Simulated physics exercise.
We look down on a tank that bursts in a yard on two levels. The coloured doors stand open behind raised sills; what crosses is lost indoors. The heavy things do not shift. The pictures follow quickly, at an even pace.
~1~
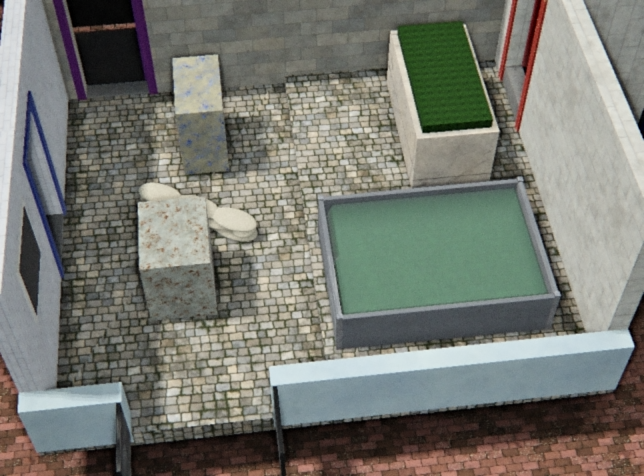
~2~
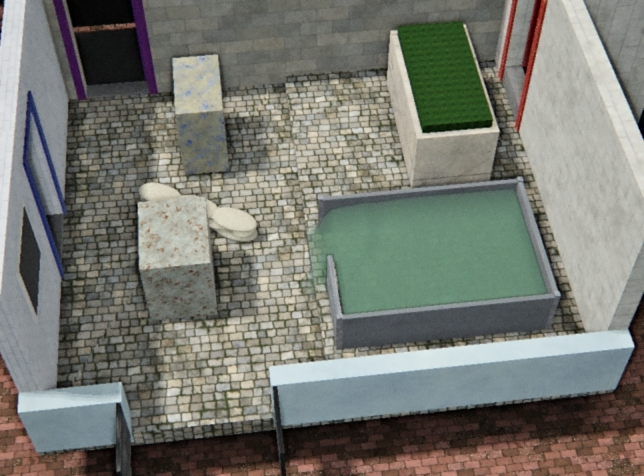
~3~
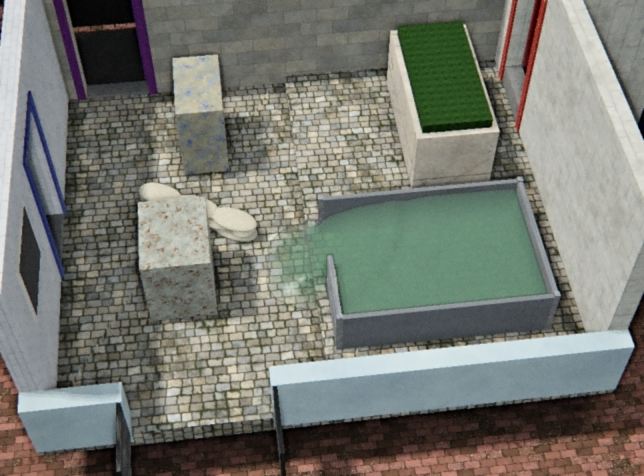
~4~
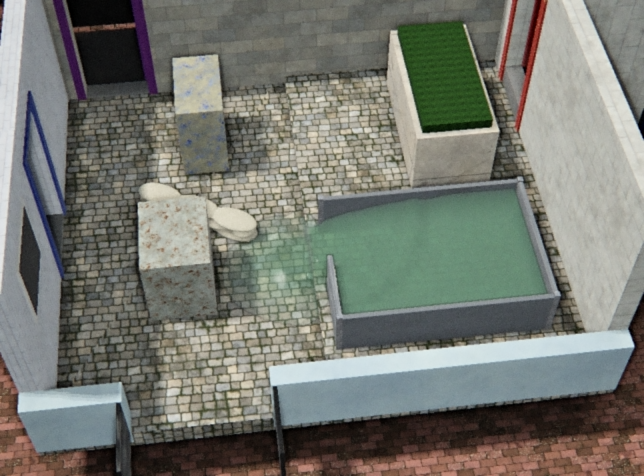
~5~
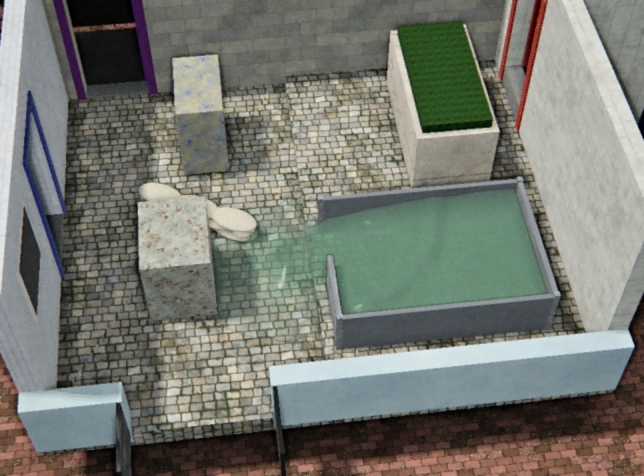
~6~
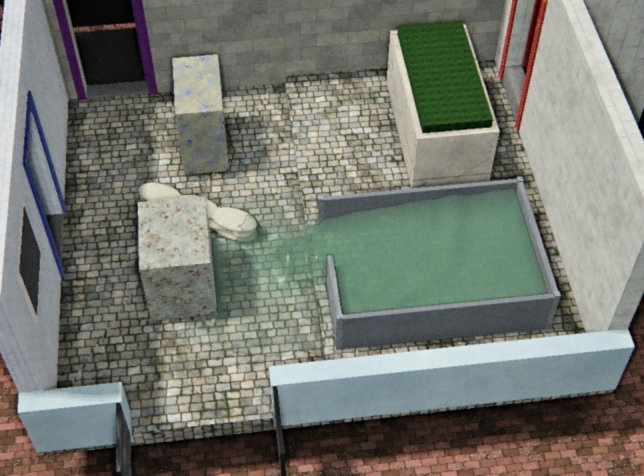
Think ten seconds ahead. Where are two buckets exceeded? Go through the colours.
One by one: The purple door floods; the red door holds within the limit; the blue door floods.
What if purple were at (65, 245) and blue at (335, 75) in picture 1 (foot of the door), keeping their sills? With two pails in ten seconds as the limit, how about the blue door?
One by one: Blue door keeps below it.
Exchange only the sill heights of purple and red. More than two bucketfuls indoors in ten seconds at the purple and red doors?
One by one: Purple lets less in, red keeps below it.
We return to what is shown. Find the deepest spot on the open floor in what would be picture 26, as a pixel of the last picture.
I would point to (221, 265).
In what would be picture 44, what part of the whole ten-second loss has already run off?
Some 65 per cent.
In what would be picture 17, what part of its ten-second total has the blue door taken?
About 5 per cent.
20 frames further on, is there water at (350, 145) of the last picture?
Answer: Free of water.
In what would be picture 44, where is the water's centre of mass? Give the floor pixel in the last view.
Close to (318, 252).
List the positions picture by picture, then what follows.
In the first picture, still water in the open tank at (434, 249).
In the second picture, water pours out at (327, 251) and has run to (313, 231).
In the third picture, the front is at (277, 291), out from the gap at (327, 252).
In the fourth picture, the front is at (233, 287), out from the gap at (327, 252).
In the fifth picture, the front is at a hidden place, out from the gap at (327, 252).
In the sixth picture, the front is at (201, 331), out from the gap at (327, 251).
A moment on, water covers 20 % of the floor; the purple door not reached, the red door not reached, the blue door not reached.
Next, water covers 40 % of the floor; the purple door not reached, the red door not reached, the blue door under two buckets in.
Then, water covers 50 % of the floor; the purple door wet at the sill, nothing in, the red door not reached, the blue door over two buckets in.
Later, water covers 60 % of the floor; the purple door over two buckets in, the red door not reached, the blue door far over two buckets in.
In the end, water covers 65 % of the floor; the purple door over two buckets in, the red door not reached, the blue door far over two buckets in.
